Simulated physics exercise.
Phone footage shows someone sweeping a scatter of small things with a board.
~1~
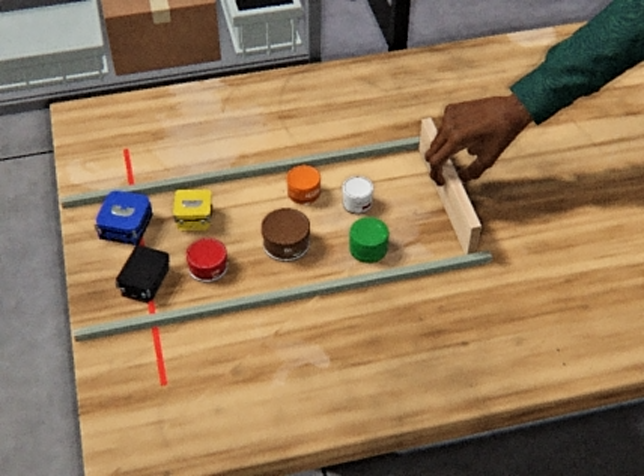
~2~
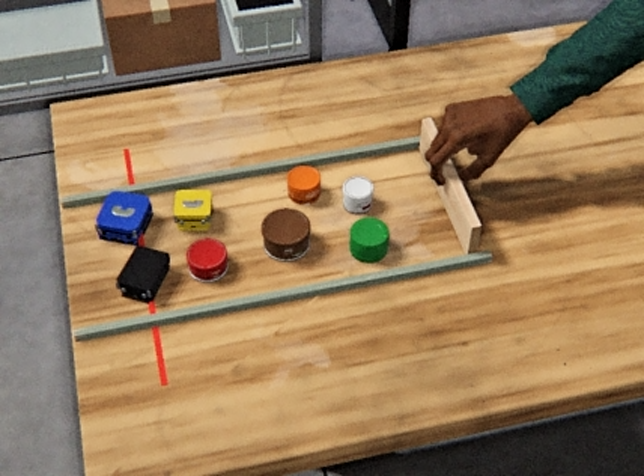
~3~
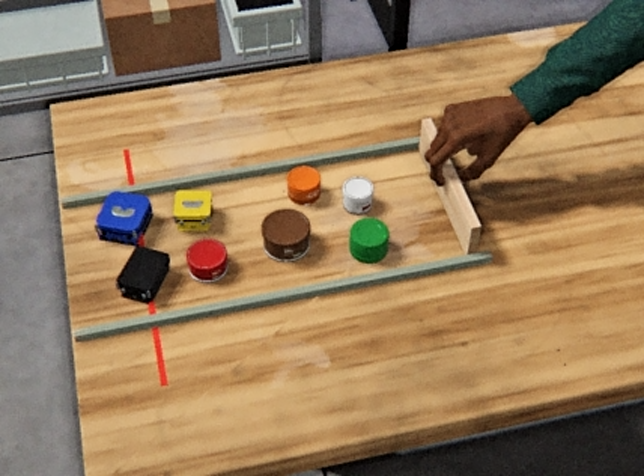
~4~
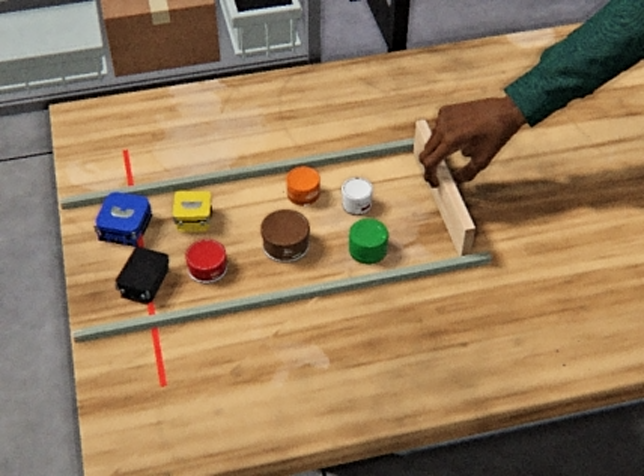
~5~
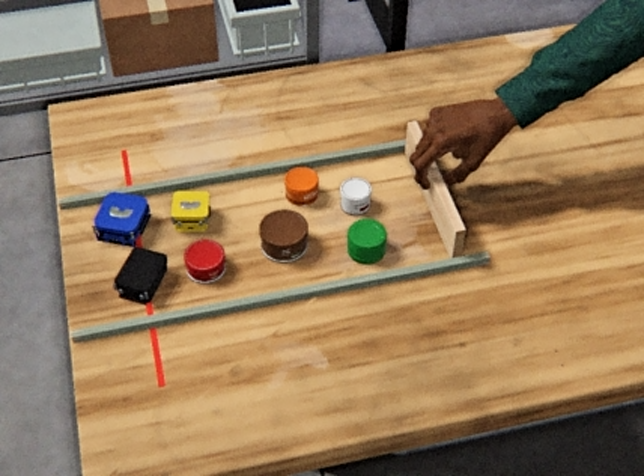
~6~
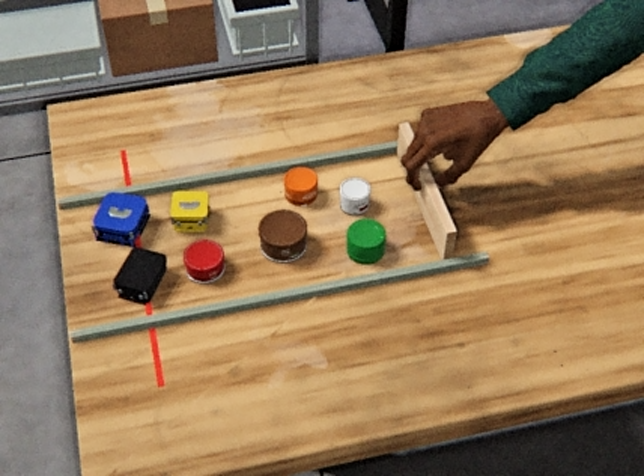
A hand in a green sleeve grips an upright wooden board on a wooden table, seen from above at an angle, with shelving and a cardboard box behind. Blue, black and yellow cases sit left near red tape, with red, brown, orange, white and green round containers to their right between two pale strips. The hand holds still, then slides the board slightly left, touching nothing, while the view shifts barely.
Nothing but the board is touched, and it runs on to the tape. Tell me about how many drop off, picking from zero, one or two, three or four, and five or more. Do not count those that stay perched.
Missing from the table at the end: One or two.
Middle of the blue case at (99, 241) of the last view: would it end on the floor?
In that case it is gone.
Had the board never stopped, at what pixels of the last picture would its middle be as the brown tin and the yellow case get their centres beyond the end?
Points: About (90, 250) and about (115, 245).
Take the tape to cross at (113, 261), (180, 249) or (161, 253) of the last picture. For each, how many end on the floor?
Tallies in the order asked: 3, 0, 0.
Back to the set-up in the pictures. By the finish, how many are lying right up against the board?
Contact count: 4.
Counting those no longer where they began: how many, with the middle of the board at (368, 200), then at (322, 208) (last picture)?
By then 2, and later 4.
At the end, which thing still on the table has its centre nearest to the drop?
Answer: The black case.
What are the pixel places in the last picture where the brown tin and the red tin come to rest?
The brown tin settles near (116, 262); as for the red tin, near (85, 303).
A little later, none off yet; blue case at rest near (122, 220); black case at rest near (142, 277); yellow case at rest near (191, 213).
Next, none off yet; blue case shifted about its own width near (86, 227); black case shifted about its own width near (99, 278); yellow case shifted well along near (127, 222).
When it is over, the number that fall off is one or two; down, blue case.
